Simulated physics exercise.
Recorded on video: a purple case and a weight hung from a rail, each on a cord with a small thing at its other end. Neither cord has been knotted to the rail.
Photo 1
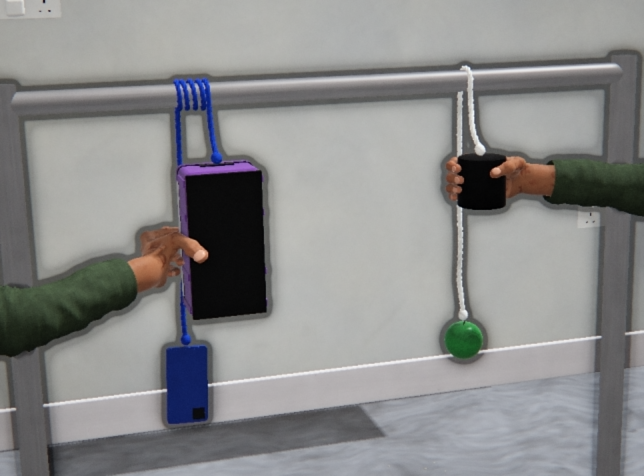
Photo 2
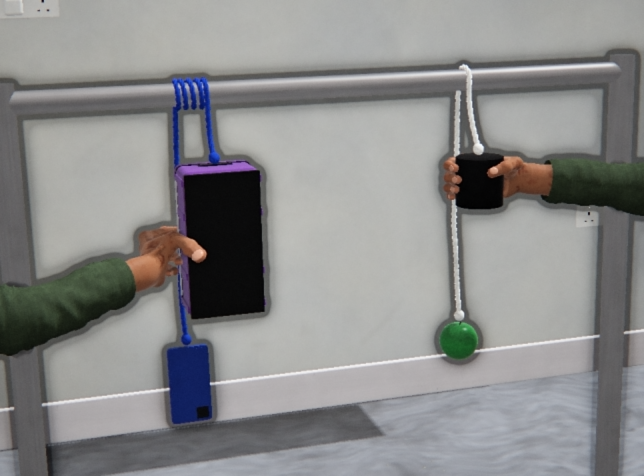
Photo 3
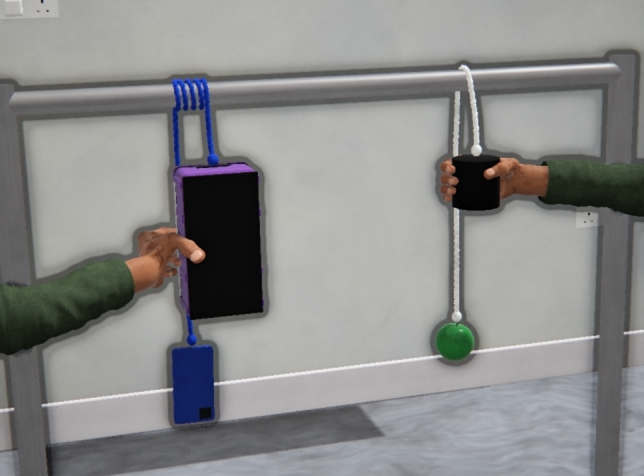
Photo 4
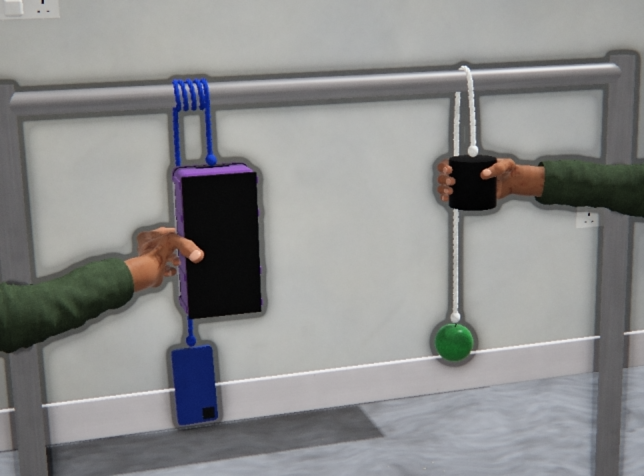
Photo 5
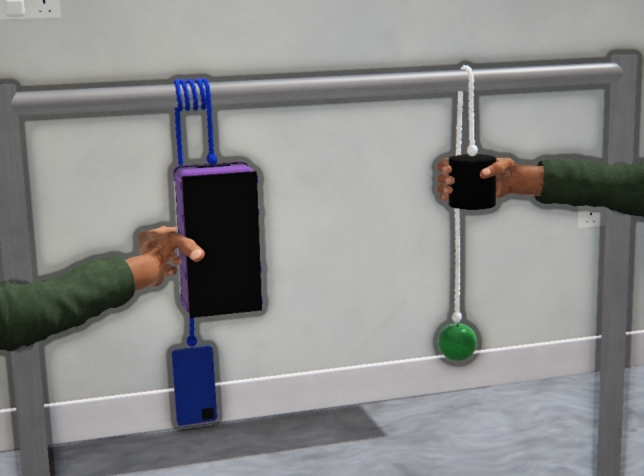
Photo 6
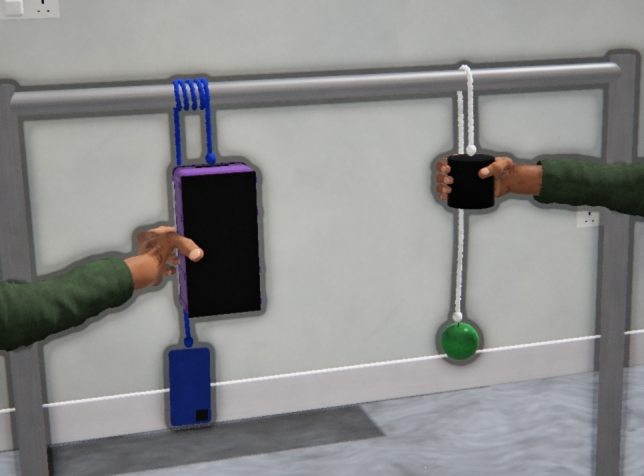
The video shows two hands steadying a purple-and-black case and a small black object on cords over a rail, the blue cord wound several times, the white simply draped, while the blue and green objects below sway slightly.
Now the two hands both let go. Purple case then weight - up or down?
Outcome: The purple case remains hanging. The weight moves down.
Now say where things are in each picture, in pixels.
Purple case (221, 239); weight (482, 181); left phone (187, 385); right apple (464, 340), in the first picture.
Purple case (219, 238); weight (479, 181), in the second picture.
Purple case (217, 239); weight (476, 182), in the third picture.
Purple case (216, 239); weight (473, 182), in the fourth picture.
Purple case (217, 238); weight (472, 182), in the fifth picture.
Purple case (216, 238); weight (471, 181); left cord wound several times round the rail; right cord only laid over the rail, in the sixth picture.
Then, 0.48 s on from there, purple case off the floor near (212, 238); weight dropping near (468, 455).
Then, 0.78 s on from there, purple case off the floor near (212, 237); weight on the floor.
In the end, purple case off the floor near (212, 237); weight on the floor. The purple case stays hanging and the weight drops.
